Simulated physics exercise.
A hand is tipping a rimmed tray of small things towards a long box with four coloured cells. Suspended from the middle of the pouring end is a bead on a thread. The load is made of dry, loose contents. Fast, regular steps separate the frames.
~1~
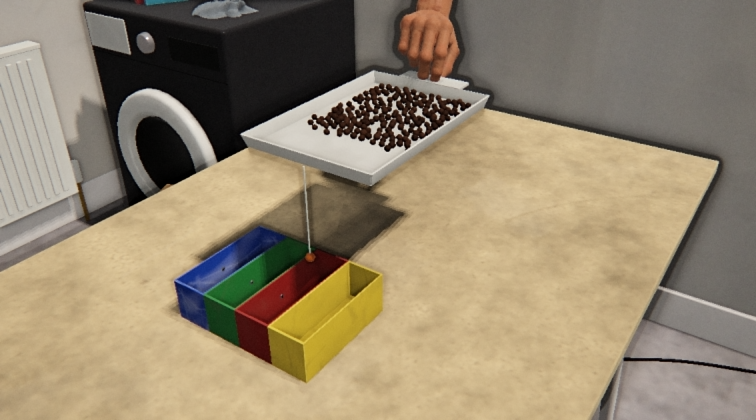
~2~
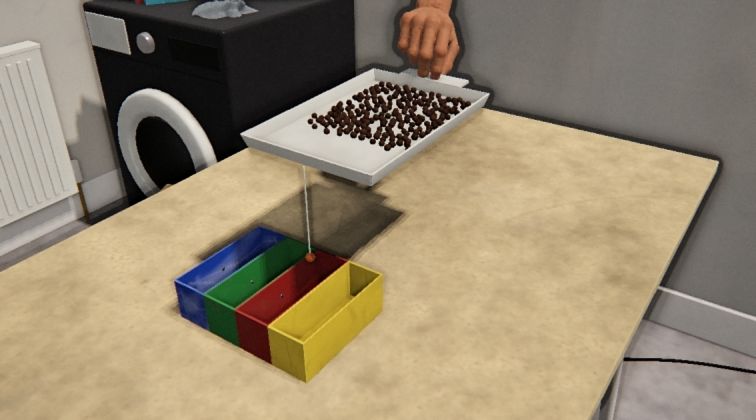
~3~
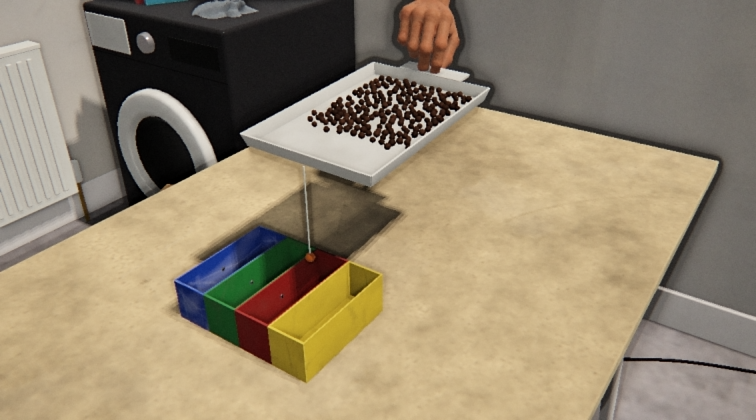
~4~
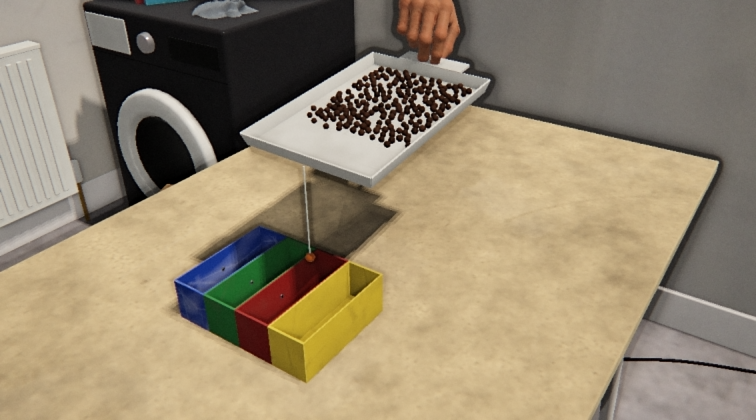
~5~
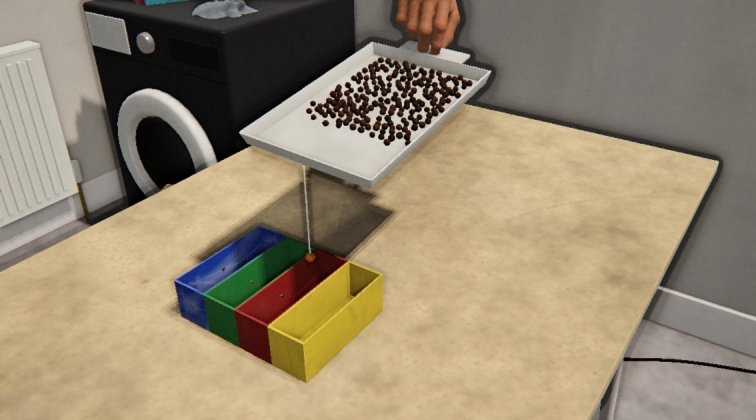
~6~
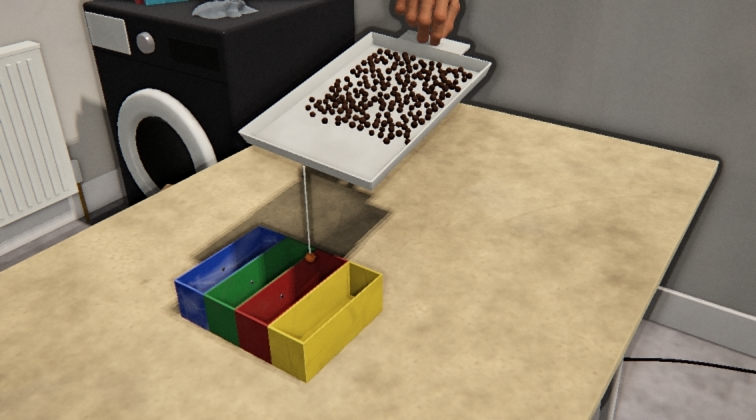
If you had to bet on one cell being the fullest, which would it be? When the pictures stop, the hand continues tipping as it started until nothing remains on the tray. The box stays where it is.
I would bet on the yellow cell.
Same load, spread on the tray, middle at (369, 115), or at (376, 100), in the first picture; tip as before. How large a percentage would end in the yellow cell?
You'd see roughly 30 per cent first and roughly 40 per cent second.
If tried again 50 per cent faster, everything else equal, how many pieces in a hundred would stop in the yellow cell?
Close to 40 in a hundred.
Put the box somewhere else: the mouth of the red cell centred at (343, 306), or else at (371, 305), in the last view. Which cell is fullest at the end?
That red cell, then the red cell.
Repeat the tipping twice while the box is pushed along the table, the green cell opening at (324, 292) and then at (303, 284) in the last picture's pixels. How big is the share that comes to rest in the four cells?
Roughly 100% on the first try and 100% on the second.
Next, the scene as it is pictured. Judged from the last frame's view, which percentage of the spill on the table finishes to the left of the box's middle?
That's roughly 0 per cent of the pieces.
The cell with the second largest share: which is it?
Rank 2: That red cell.
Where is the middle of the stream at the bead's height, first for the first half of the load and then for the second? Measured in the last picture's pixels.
Points: About (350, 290), then about (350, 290).
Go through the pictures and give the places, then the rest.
In the first frame, corners of the pouring end at (247, 134) and (371, 171), level; middle of the load at (394, 115), allspice berries; bead on its thread at (310, 257); blue cell at (192, 302); green cell at (222, 317); red cell at (254, 333); yellow cell at (288, 351).
In the second frame, corners of the pouring end at (247, 133) and (371, 172), level; middle of the load at (394, 114).
In the third frame, corners of the pouring end at (247, 133) and (370, 173), tipped barely, lowest at the right corner; middle of the load at (394, 110).
In the fourth frame, corners of the pouring end at (246, 132) and (370, 175), tipped a little, lowest at the right corner; middle of the load at (394, 104).
In the fifth frame, corners of the pouring end at (245, 131) and (370, 176), tipped a little, lowest at the right corner; middle of the load at (394, 99).
In the sixth frame, corners of the pouring end at (245, 131) and (370, 178), tipped a little, lowest at the right corner; middle of the load at (393, 93); blue cell at (192, 302); green cell at (222, 317); red cell at (254, 333); yellow cell at (288, 351).
Soon, tray tipped steeply; most on the tray; a stray few in the yellow cell; a stray few in the red cell; a stray few in the green cell; a small part falling or outside the box.
A while on, tray tipped right over; about a third on the tray; a small part in the yellow cell; a small part in the red cell; a stray few in the green cell; about half falling or outside the box.
Towards the end, tray tipped past a quarter turn; about a third in the yellow cell; a small part in the red cell; a stray few in the green cell; about half falling or outside the box.
Finally, tray tipped past a quarter turn; about a third in the yellow cell; a small part in the red cell; a stray few in the green cell; none in the blue cell; about half outside the box.
